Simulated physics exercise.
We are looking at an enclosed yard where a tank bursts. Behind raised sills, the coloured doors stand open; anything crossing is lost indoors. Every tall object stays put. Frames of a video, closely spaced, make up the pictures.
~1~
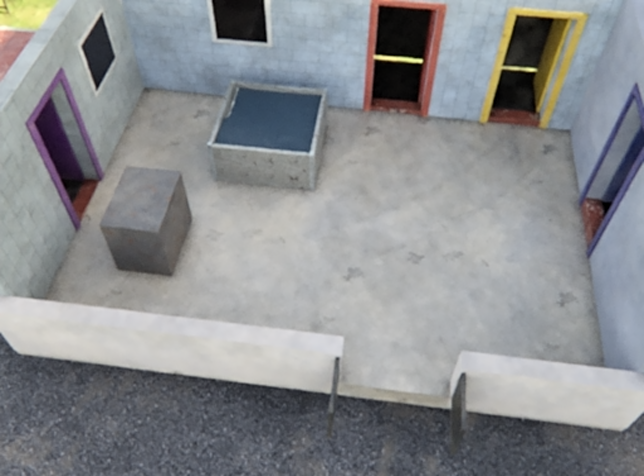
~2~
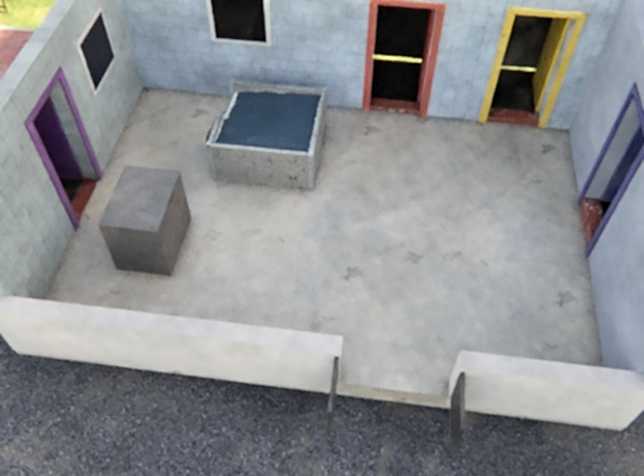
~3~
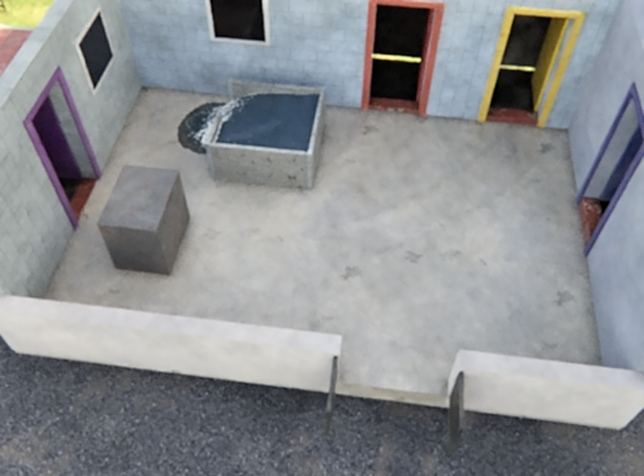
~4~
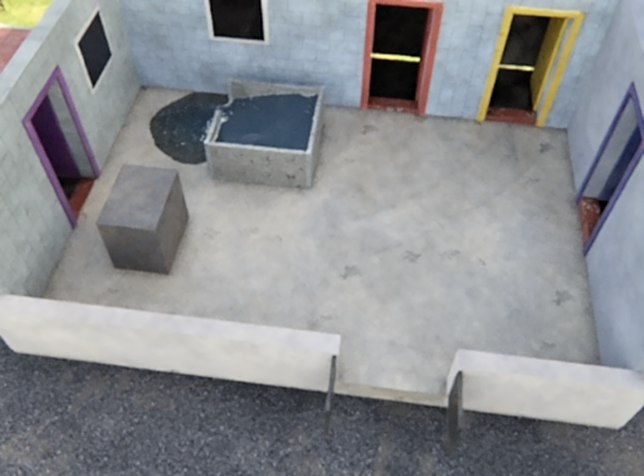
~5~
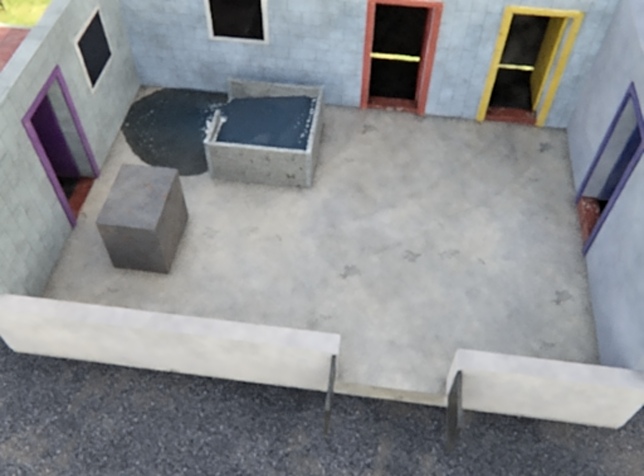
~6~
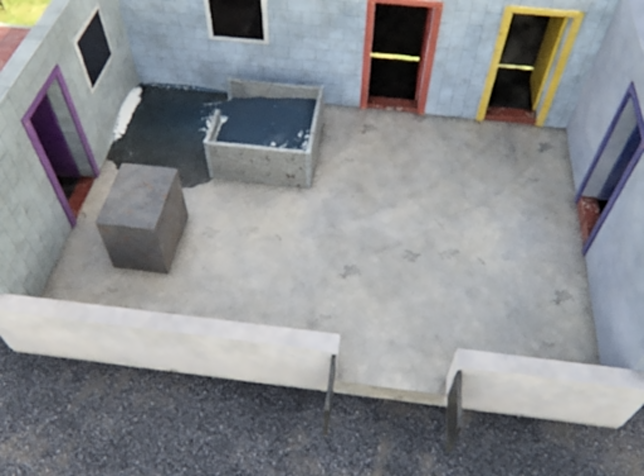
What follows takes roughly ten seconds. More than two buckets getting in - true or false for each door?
Purple door: True; yellow door: False; blue door: False; red door: False.
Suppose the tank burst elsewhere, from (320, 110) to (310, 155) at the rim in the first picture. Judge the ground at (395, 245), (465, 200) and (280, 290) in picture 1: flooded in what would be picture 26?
In the order you gave them, I get drenched, drenched, still bare.
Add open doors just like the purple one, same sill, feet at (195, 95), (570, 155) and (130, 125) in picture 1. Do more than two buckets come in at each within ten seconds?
Well, the first is above the limit, the next is below the limit, and the last is above the limit.
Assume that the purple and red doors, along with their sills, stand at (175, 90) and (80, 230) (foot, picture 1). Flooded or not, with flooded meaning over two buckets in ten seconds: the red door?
The red one takes less.
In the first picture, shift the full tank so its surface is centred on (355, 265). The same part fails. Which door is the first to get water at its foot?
The one in purple.
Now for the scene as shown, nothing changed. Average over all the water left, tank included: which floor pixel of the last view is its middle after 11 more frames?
At roughly (208, 145).
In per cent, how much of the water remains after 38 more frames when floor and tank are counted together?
Estimate: Close to 98 %.
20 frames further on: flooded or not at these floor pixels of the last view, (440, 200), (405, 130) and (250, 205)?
The three points read clear, clear and soaked through.
A moment on, water covers 10 % of the floor; the purple door wet at the sill, nothing in, the yellow door not reached, the blue door not reached, the red door not reached.
Next, water covers 15 % of the floor; the purple door under two buckets in, the yellow door not reached, the blue door not reached, the red door not reached.
Then, water covers 30 % of the floor; the purple door over two buckets in, the yellow door not reached, the blue door not reached, the red door not reached.
Later, water covers 65 % of the floor; the purple door over two buckets in, the yellow door wet at the sill, nothing in, the blue door not reached, the red door wet at the sill, nothing in.
In the end, water covers 80 % of the floor; the purple door over two buckets in, the yellow door wet at the sill, nothing in, the blue door wet at the sill, nothing in, the red door wet at the sill, nothing in.
